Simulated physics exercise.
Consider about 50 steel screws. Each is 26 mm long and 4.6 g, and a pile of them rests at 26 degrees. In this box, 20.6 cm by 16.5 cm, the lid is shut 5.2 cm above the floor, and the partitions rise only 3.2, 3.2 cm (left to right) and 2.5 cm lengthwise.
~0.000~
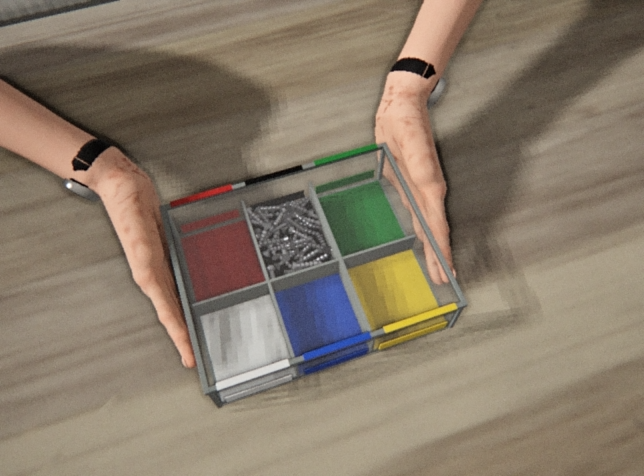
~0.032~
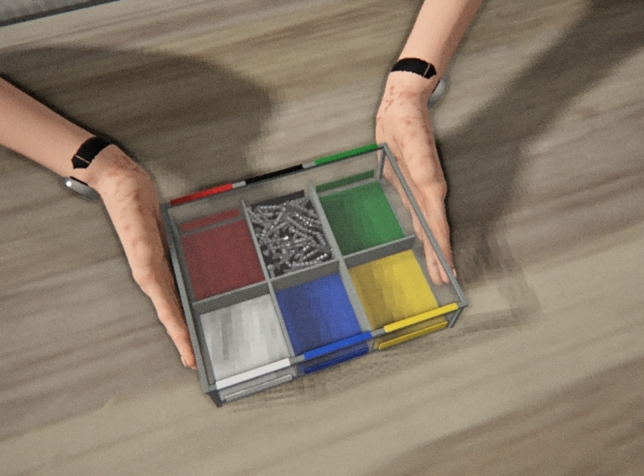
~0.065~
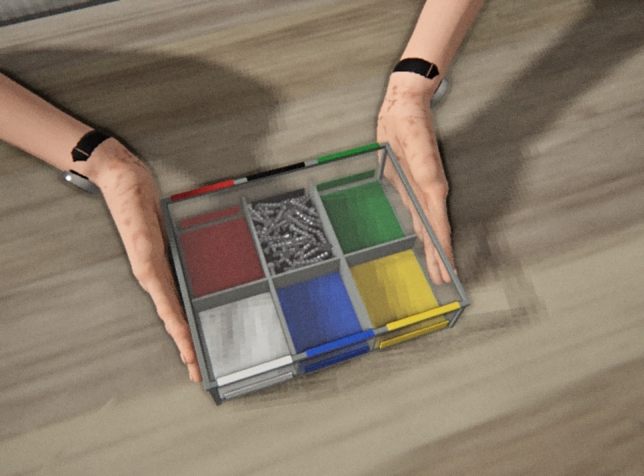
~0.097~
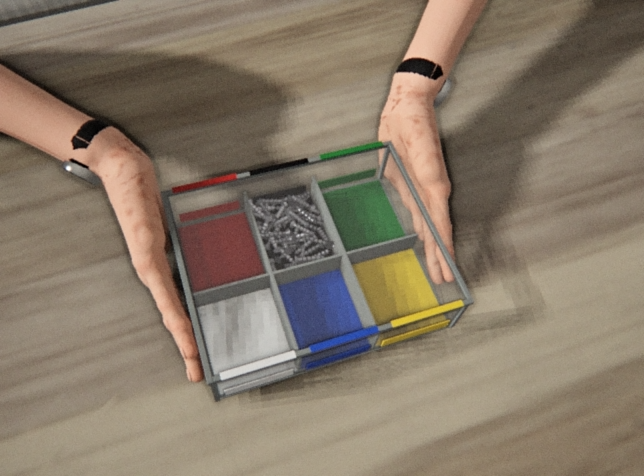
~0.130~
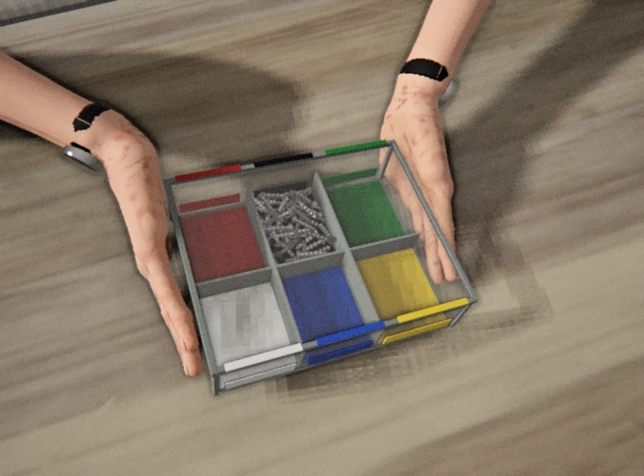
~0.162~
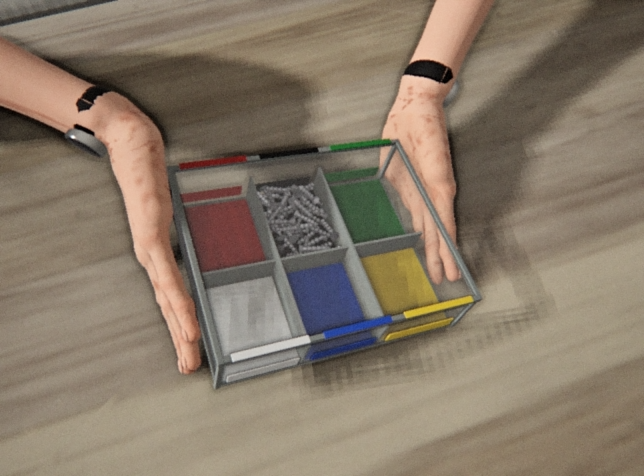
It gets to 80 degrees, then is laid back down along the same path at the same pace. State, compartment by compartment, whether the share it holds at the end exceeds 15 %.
Red: Does not exceed; blue: Does not exceed; green: Exceeds; yellow: Does not exceed; white: Does not exceed; black: Exceeds.
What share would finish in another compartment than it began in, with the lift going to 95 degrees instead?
About 60 per cent.
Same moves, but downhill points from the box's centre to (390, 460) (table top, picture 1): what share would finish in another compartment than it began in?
My best guess is some 70 per cent.
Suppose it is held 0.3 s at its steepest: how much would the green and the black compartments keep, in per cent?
Final amounts, green 25% and black 75%.
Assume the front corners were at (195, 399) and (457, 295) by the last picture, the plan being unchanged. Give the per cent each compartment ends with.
In per cent, the final split is red 5, blue 5, green 0, yellow 0, white 35, black 55.
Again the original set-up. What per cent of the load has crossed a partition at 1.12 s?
Around 25 per cent.
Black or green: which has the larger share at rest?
It's the black one that holds more.
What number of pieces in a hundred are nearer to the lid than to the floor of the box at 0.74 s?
About 20 %.
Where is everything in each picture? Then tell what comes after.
The first picture shows box tilt 0 degrees, front corners at (209, 388) and (461, 303); black 100 %.
The second picture shows box tilt 1 degrees, front corners at (209, 387) and (462, 303).
The third picture shows box tilt 2 degrees, front corners at (210, 384) and (464, 302).
The fourth picture shows box tilt 5 degrees, front corners at (212, 378) and (467, 300), lowest corner right back.
The fifth picture shows box tilt 9 degrees, front corners at (216, 369) and (471, 298), lowest corner right back.
The sixth picture shows box tilt 14 degrees, front corners at (223, 359) and (476, 297), lowest corner right back; black 100 %. The box's pace is about 135 degrees a second.
Then, at 0.74 s, tilt 80 degrees; green 10 %, black 90 %.
Then, at 1.12 s, tilt 35 degrees; green 25 %, black 75 %.
Then, at 1.60 s, tilt 0 degrees; green 25 %, black 75 %.
At rest (1.9 s), red 0 %, blue 0 %, green 25 %, yellow 0 %, white 0 %, black 75 %.
